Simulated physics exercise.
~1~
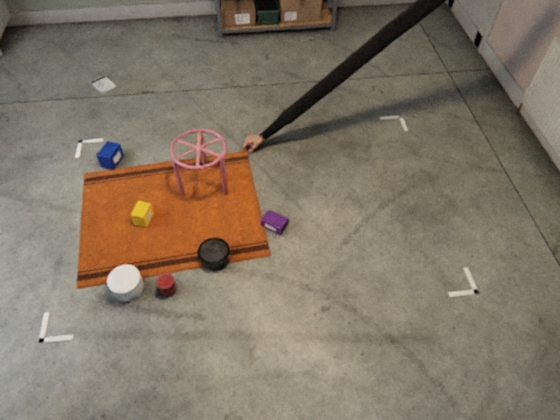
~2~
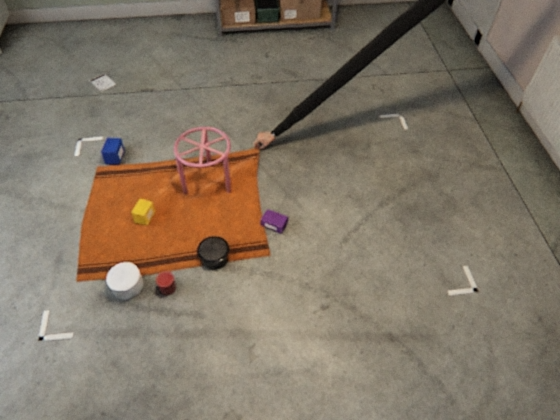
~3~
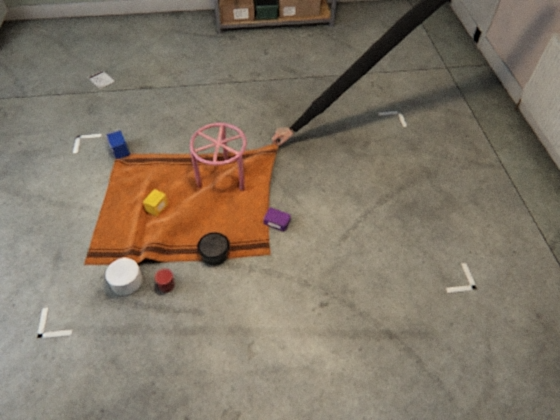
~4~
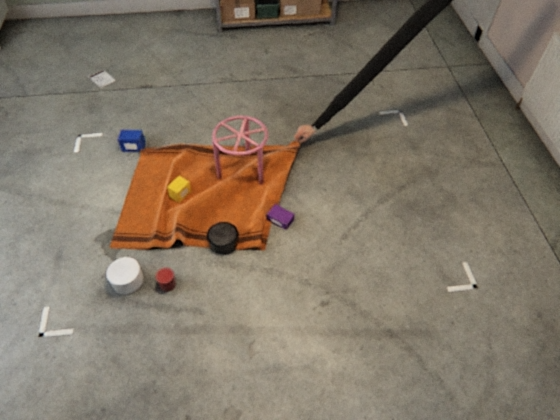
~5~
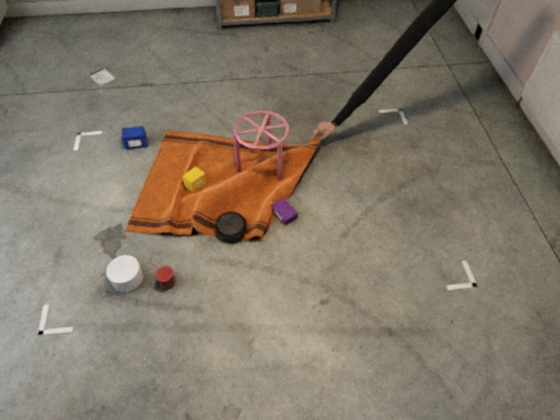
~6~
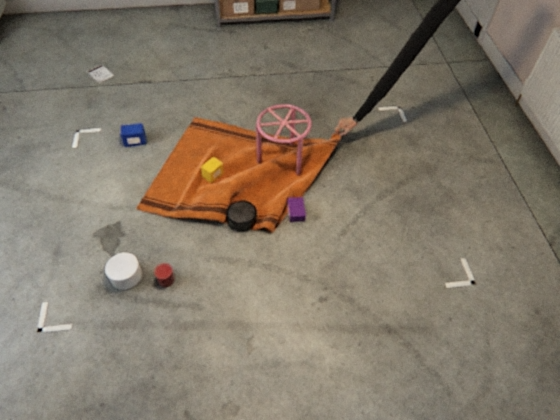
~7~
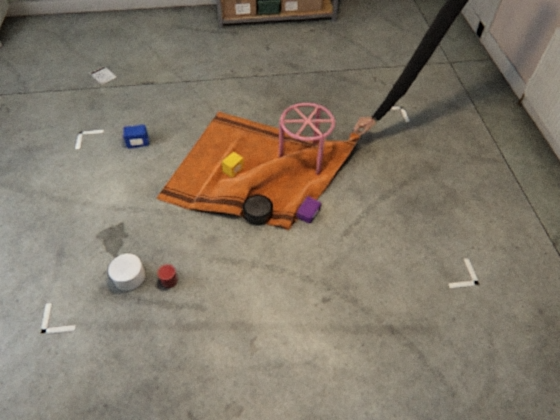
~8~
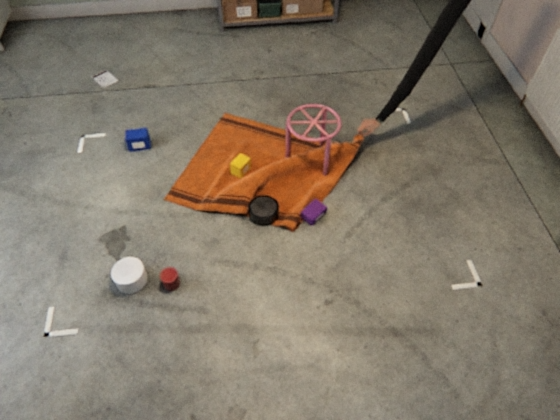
A hand at the end of a long dark arm dragged an orange rug rightward by its corner, carrying the pink stool, yellow box and black pot along and later shifting the purple carton, leaving the blue box, white tub and red bin behind.
